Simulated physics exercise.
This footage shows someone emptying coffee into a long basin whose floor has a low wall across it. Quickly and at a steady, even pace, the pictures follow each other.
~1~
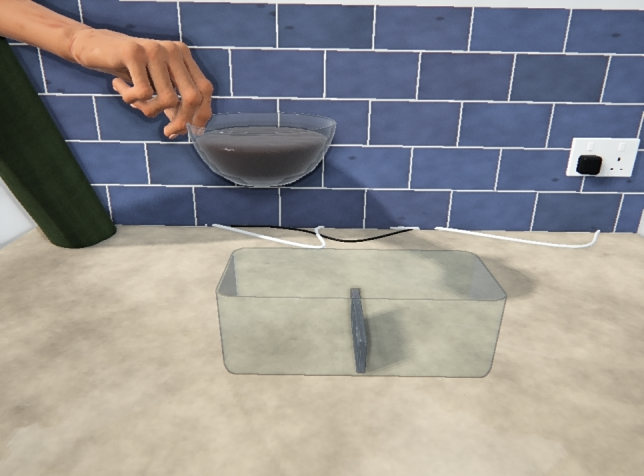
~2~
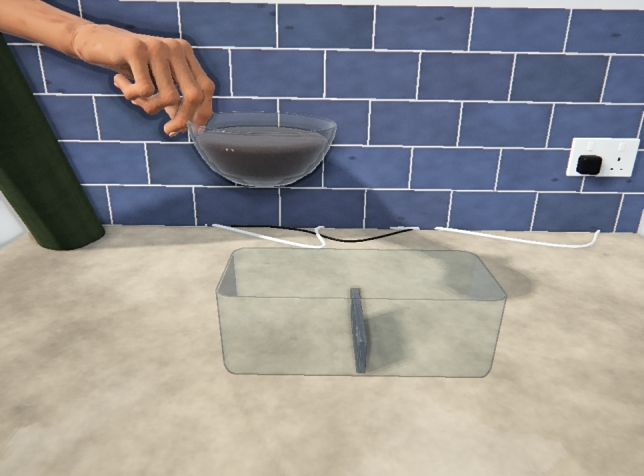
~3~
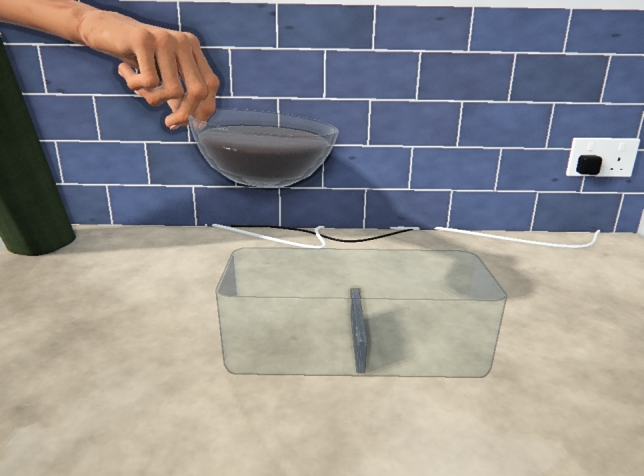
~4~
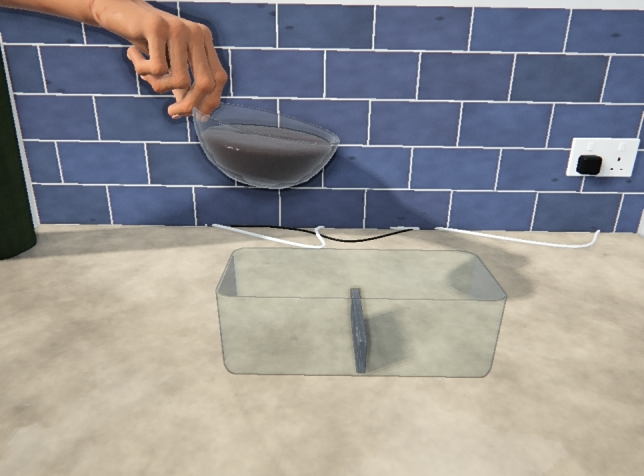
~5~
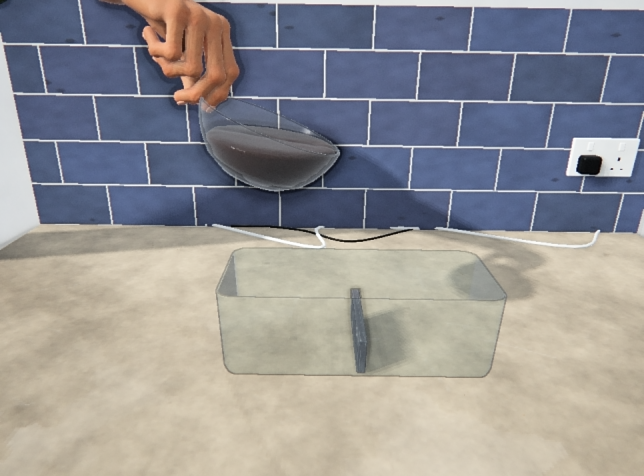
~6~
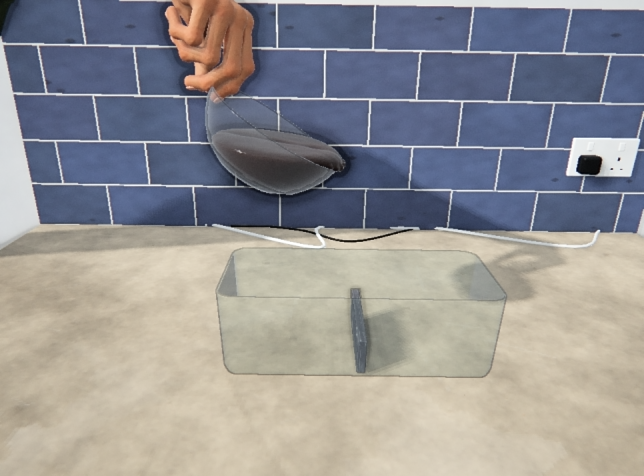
The video shows a hand holding a clear bowl of dark liquid above a long transparent basin with a low wall across its floor, first almost level, then tilting the bowl steadily rightward until its right edge dips well down.
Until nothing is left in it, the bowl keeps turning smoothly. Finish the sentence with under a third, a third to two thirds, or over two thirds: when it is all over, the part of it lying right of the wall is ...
... a third to two thirds.
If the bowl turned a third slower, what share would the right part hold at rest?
Near 65 in a hundred.
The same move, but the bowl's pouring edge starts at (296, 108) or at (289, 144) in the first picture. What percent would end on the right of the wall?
First about 15, then 10 per cent.
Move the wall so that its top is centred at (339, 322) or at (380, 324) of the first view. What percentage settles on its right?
Try 1: About 75 percent; try 2: About 35 percent.
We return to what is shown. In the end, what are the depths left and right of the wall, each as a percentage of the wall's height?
The left reads 20 in a hundred and the right 30 in a hundred.
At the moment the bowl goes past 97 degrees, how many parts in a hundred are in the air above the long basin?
Some 40 per cent, I'd say.
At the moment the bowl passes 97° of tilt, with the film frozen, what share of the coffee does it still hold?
5 in a hundred.
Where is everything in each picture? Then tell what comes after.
The first picture shows tilt 0°; pouring edge (335, 124); surface from (198, 136) to (329, 138); the long basin's rim runs from (226, 271) to (490, 275); the wall's top is at (359, 314).
The second picture shows tilt 2°; pouring edge (336, 126); surface from (198, 134) to (329, 139).
The third picture shows tilt 6°; pouring edge (337, 132); surface from (200, 132) to (330, 142).
The fourth picture shows tilt 13°; pouring edge (338, 141); surface from (204, 130) to (333, 145).
The fifth picture shows tilt 22°; pouring edge (338, 154); surface from (208, 130) to (337, 148).
The sixth picture shows tilt 33°; pouring edge (336, 168); surface from (214, 133) to (327, 153); 6 per cent is over the edge.
A moment on, the bowl is tipped on its side and 5 per cent is still to pour, 8 is left of the wall and 49 right of it.
Next, the bowl is tipped right over and 0 per cent is still to pour, 37 is left of the wall and 56 right of it.
Then the bowl is tipped right over and 0 per cent is still to pour, 40 is left of the wall and 57 right of it.
Later the bowl is tipped right over and 0 per cent is still to pour, 40 is left of the wall and 57 right of it.
At rest 40 per cent lies left of the wall, 57 right of it and 2 outside.
